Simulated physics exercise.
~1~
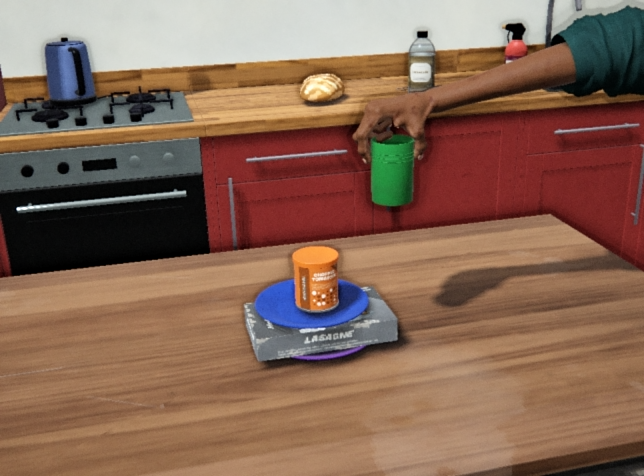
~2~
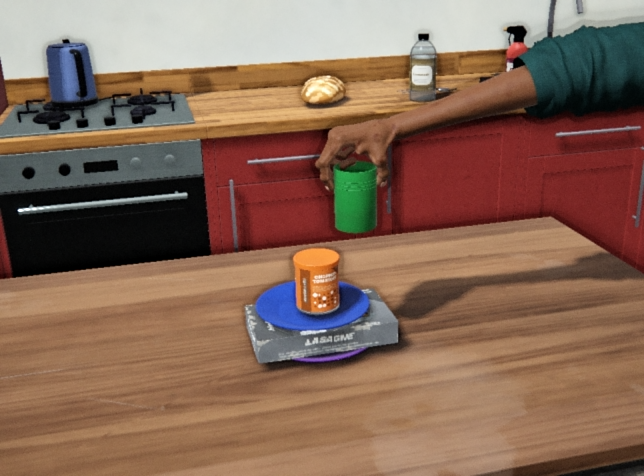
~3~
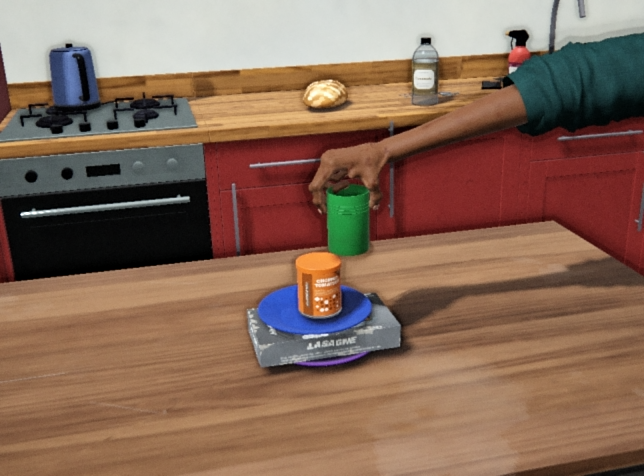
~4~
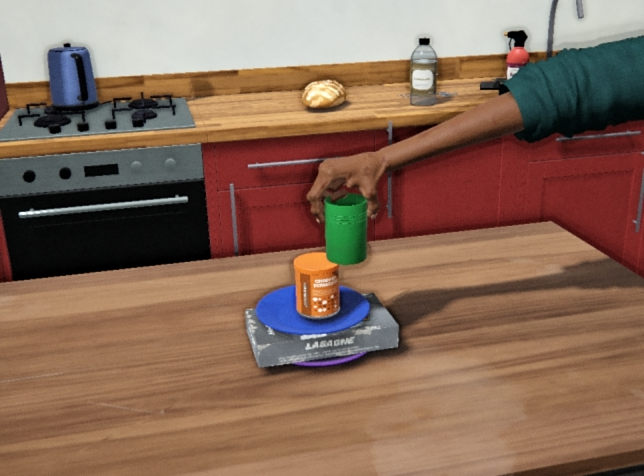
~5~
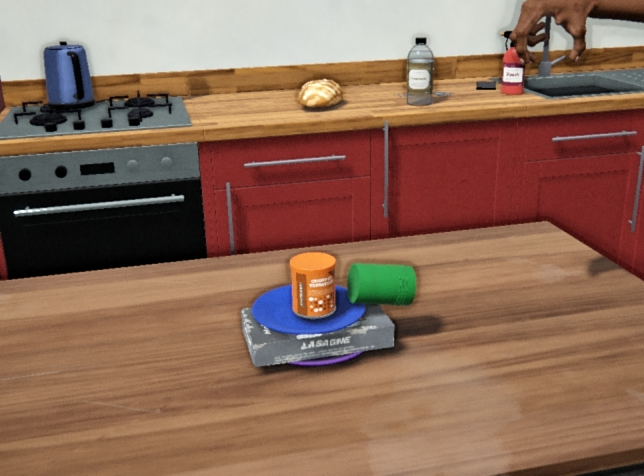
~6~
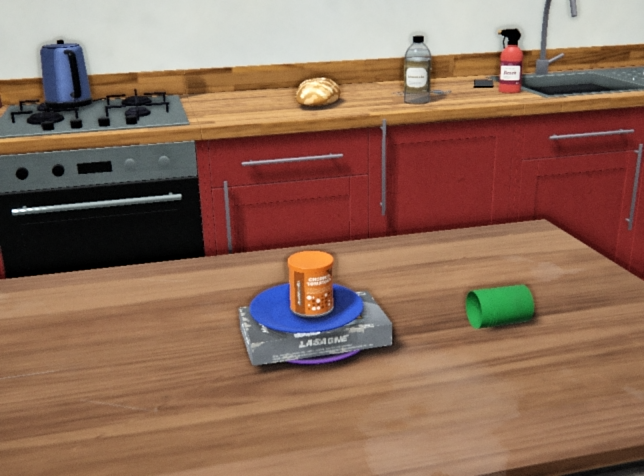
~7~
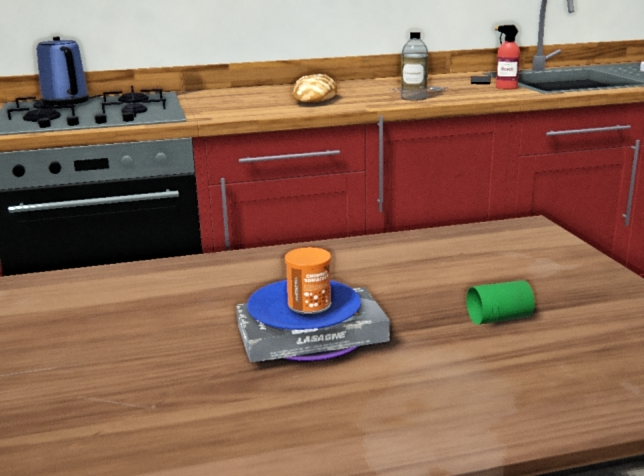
A hand lowered a green cup toward an orange tin atop a blue plate, a grey packet and a purple plate, then let go and drew back. The cup tipped off to the right and ended on its side on the table, the rest still stacked.
